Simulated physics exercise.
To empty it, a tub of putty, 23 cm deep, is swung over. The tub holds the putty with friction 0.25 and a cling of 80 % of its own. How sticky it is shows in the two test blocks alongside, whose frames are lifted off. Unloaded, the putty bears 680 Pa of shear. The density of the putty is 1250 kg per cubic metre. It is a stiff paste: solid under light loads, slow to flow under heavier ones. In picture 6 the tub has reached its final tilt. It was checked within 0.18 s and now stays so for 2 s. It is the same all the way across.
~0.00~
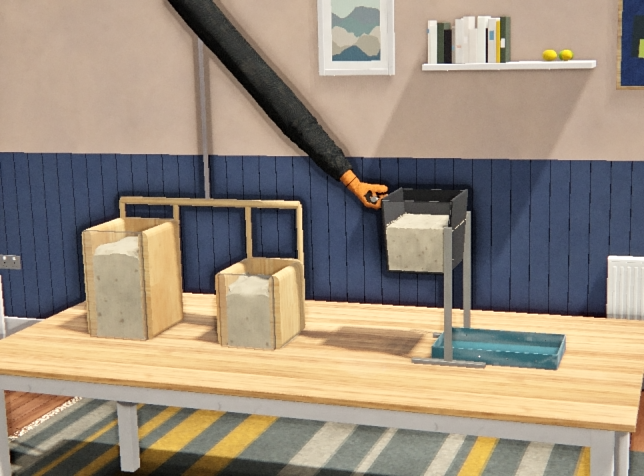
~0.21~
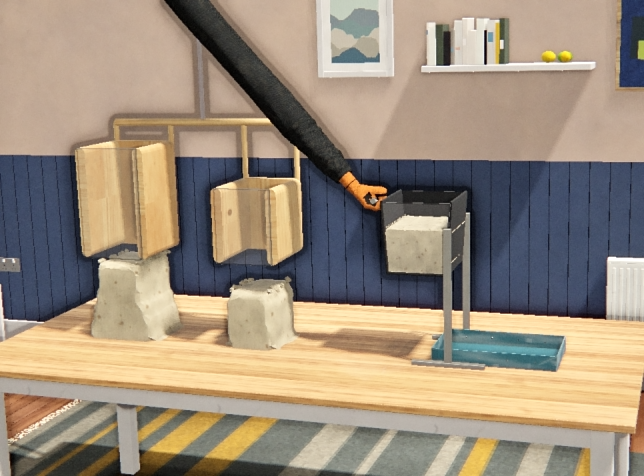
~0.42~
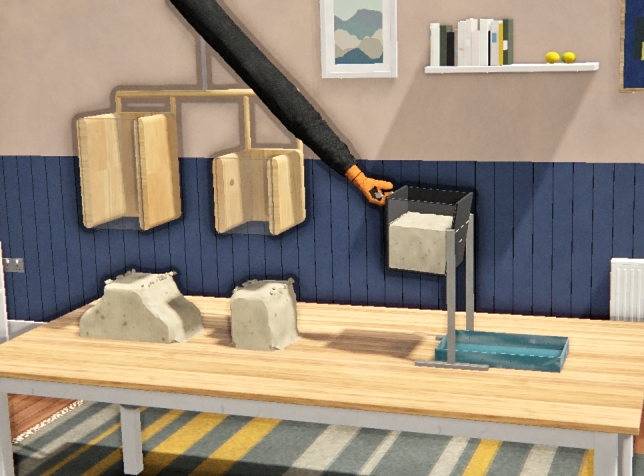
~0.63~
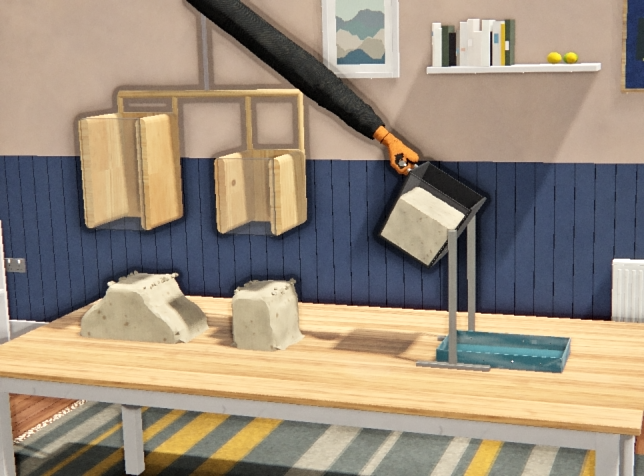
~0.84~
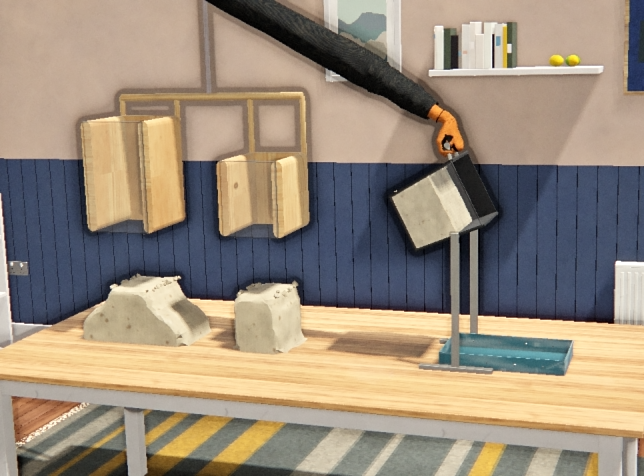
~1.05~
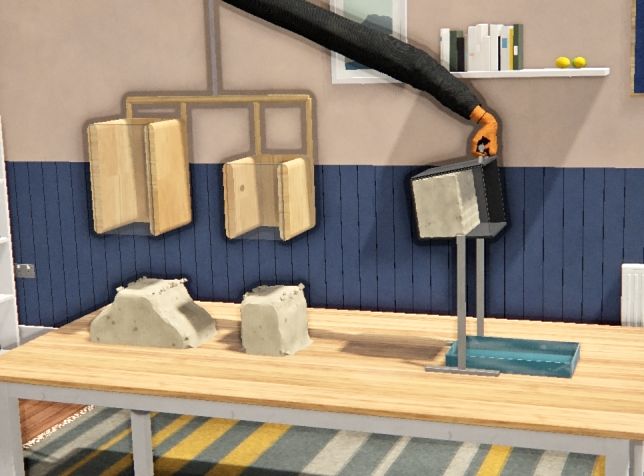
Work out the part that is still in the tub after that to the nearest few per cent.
The part that is still in the tub after that is near 100 %.
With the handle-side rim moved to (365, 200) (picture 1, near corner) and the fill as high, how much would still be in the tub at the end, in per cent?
Then about 100 %.
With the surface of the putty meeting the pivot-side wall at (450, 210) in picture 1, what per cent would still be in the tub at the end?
It would be near 100 %.
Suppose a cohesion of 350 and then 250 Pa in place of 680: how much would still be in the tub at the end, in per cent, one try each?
In turn about 90 %, 70 %.
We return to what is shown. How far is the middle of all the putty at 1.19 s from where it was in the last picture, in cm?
Some 0 cm.
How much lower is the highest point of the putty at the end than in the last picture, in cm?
Roughly 0 cm.
By 1.19 s, the tub is at 82 degrees and holds 100 %.
By 1.36 s, the tub is at 82 degrees and holds 100 %.
By 1.53 s, the tub is at 82 degrees and holds 100 %.
By 1.70 s, the tub is at 82 degrees and holds 100 %.
By 3.05 s, at the end, the tub is at 82 degrees and holds 100 %.
